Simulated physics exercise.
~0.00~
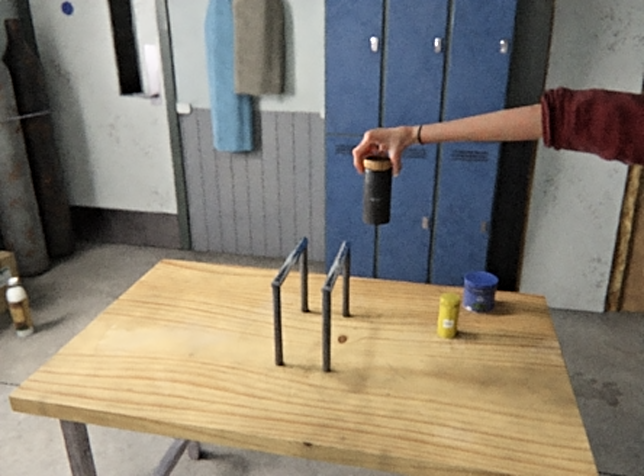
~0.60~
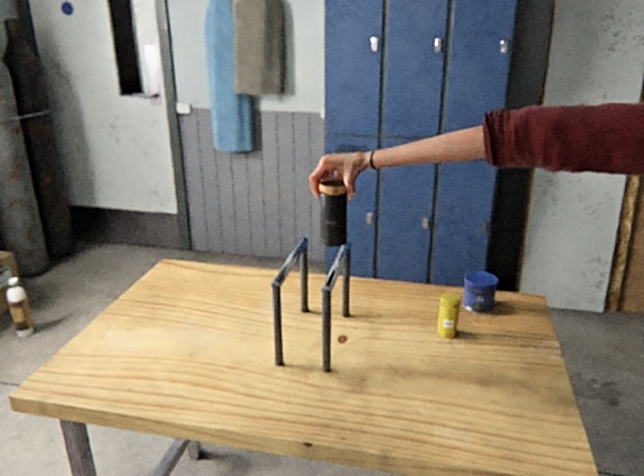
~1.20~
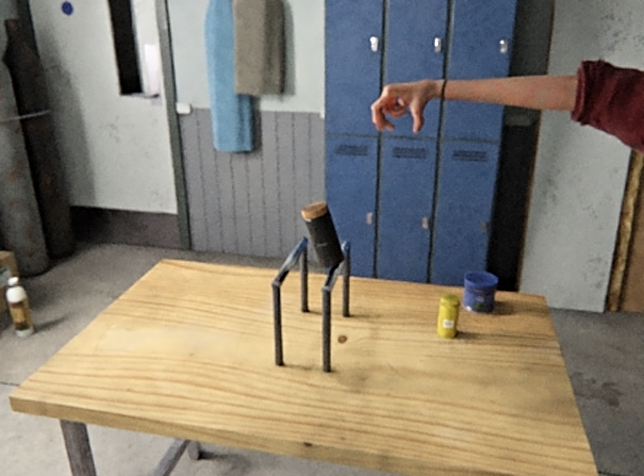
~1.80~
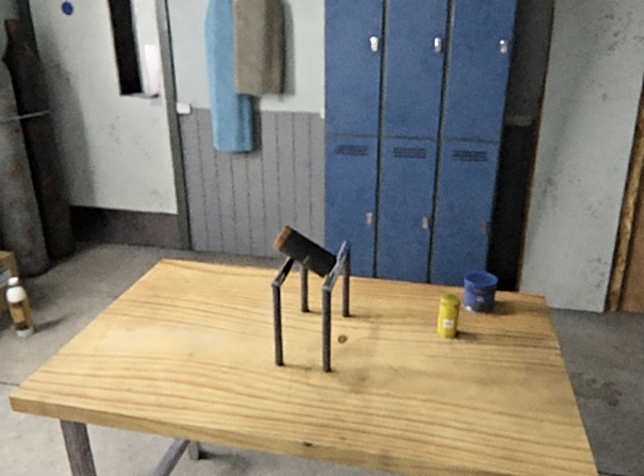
In a room with blue lockers, a grey door and hanging towels, a still camera looks slightly down on a pale wooden table. Two dark metal supports stand a little apart near the middle, with a yellow shaker and a blue tin to the right. A hand in a dark red sleeve reaches in from the right, holding a black jar with a tan lid upright, and carries it left and down over the supports. The hand lets go and draws back as the jar leans left. The jar tips further and ends lodged on its side atop the supports.
